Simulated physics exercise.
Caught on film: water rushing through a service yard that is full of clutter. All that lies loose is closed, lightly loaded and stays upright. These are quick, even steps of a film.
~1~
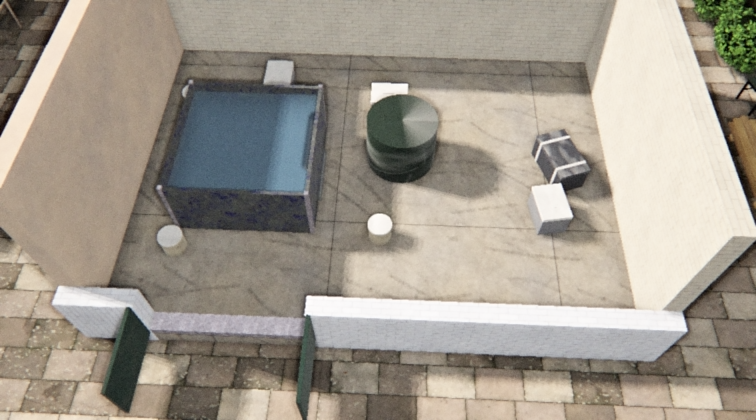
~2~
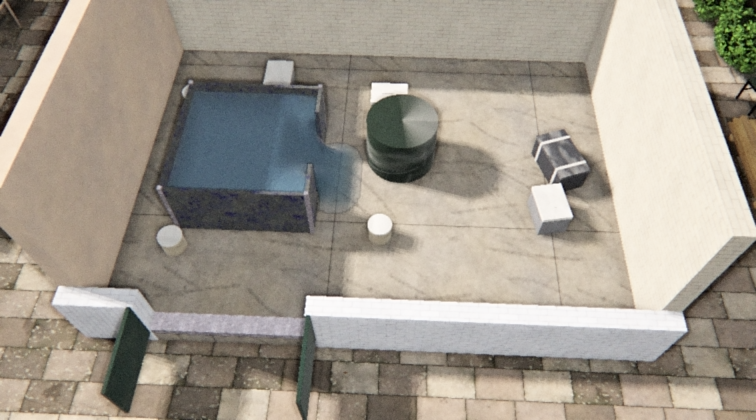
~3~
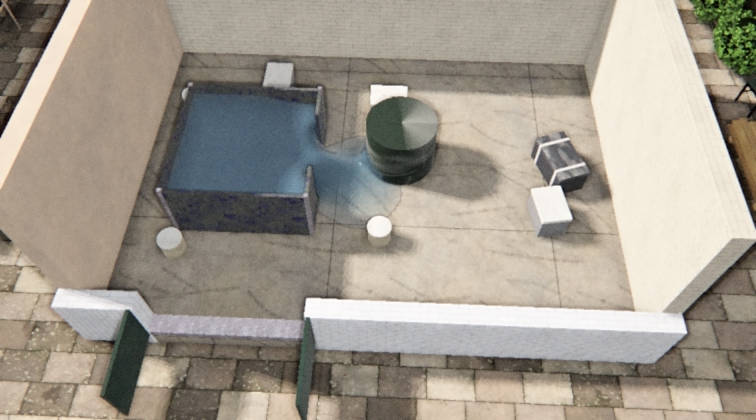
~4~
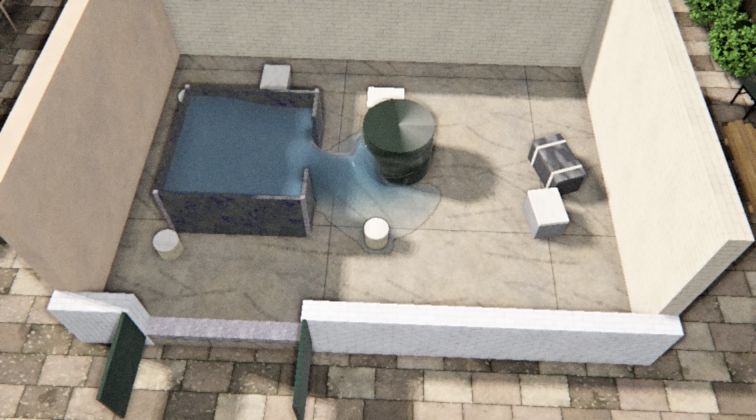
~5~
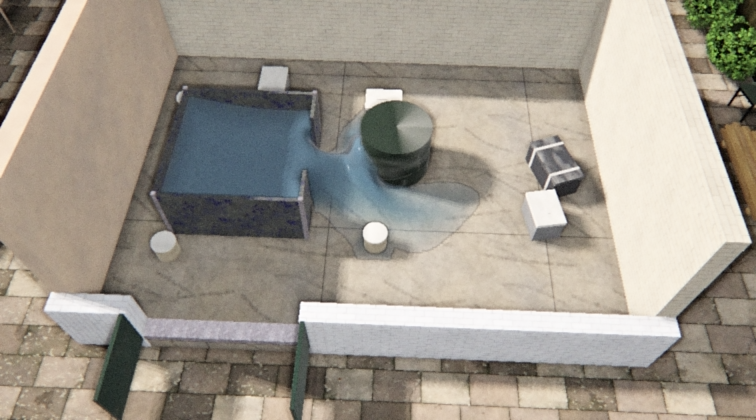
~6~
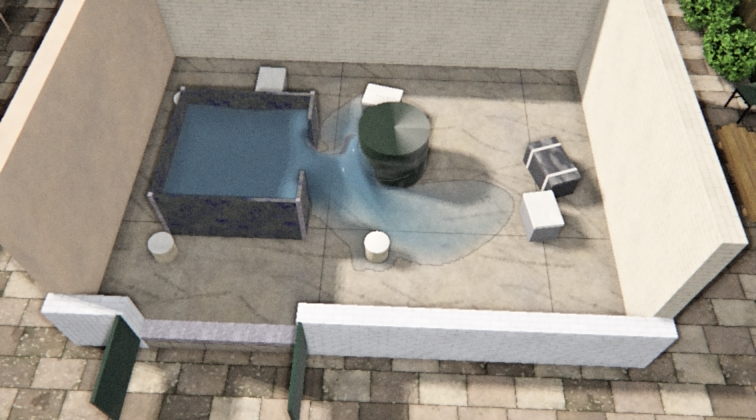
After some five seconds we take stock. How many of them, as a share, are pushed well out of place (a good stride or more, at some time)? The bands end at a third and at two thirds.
That comes to two thirds or more.
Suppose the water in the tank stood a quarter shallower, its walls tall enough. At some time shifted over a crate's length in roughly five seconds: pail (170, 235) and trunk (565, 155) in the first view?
One after the other: Not that far, pushed that far.
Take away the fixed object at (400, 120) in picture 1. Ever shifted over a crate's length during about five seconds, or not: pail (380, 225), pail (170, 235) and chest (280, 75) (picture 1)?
As listed: Yes, less than that, never so far.
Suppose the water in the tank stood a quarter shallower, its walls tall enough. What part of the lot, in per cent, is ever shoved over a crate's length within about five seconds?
Close to 60 %.
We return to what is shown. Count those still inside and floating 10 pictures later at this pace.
The number is 1.
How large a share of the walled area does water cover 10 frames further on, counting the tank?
Some 60 per cent.
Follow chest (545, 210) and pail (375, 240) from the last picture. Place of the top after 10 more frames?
Near (599, 190) and (383, 302).
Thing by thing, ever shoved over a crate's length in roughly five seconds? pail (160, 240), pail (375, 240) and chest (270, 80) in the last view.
In turn: No, shifted that much, shifted that much.
A moment on, 2 of 7 are well off their spots; 0 afloat.
Next, 3 of 7 are well off their spots; 1 afloat.
Later, 5 of 7 are well off their spots; 2 afloat.
In the end, 6 of 7 are well off their spots, and 6 have been at some point; 5 afloat.
